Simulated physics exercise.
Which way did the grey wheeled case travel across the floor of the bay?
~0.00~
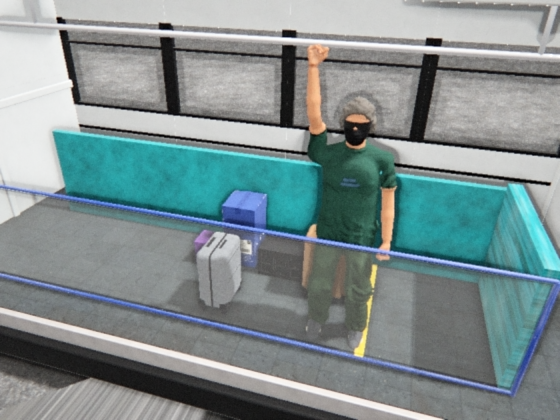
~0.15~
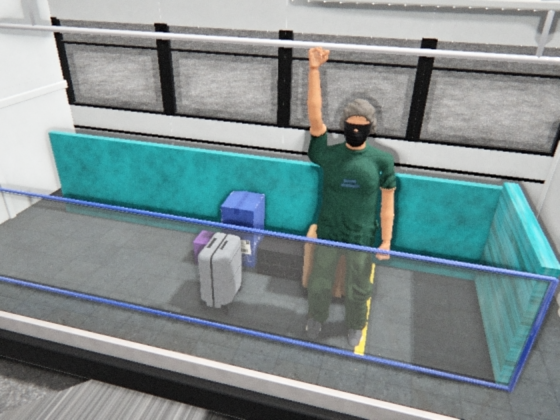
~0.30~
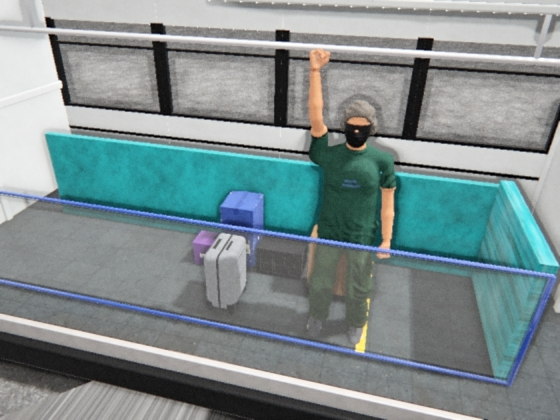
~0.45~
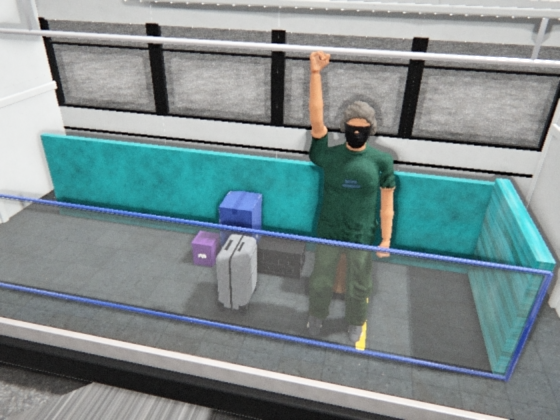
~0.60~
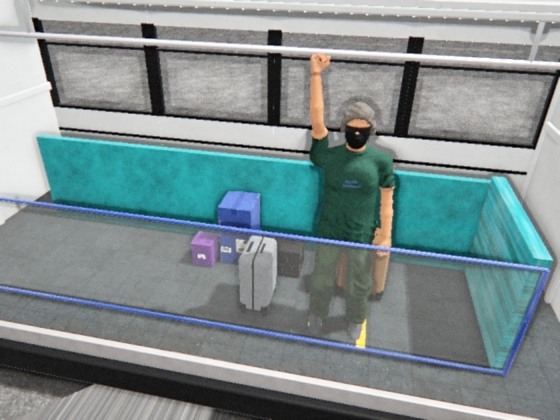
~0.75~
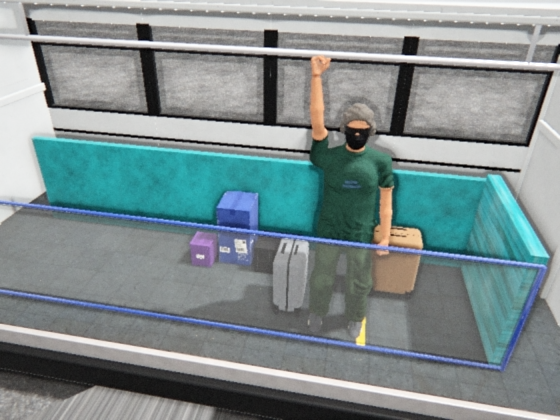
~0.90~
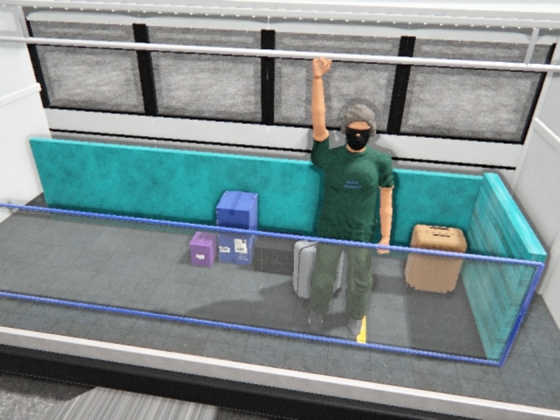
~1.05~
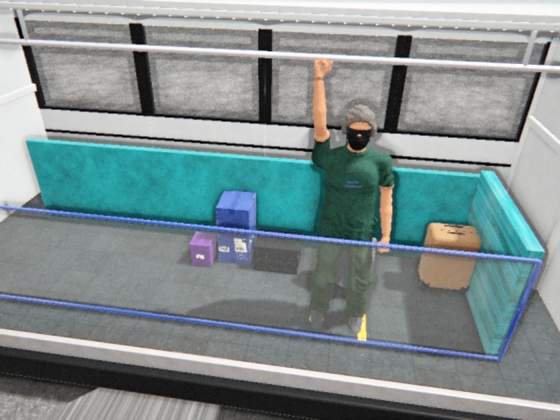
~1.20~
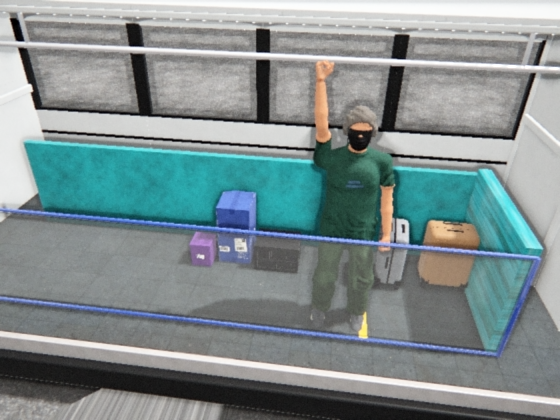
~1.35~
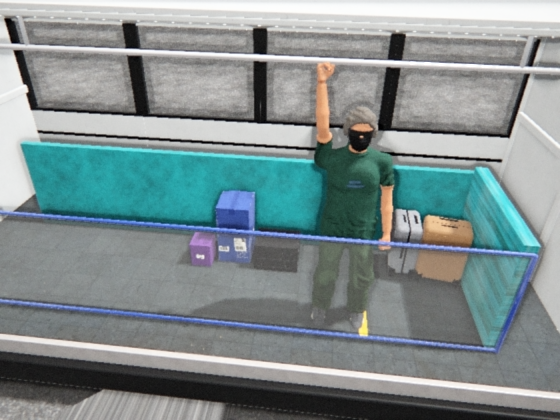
It slid to the right, passing behind the standing passenger and ending up next to the brown case.
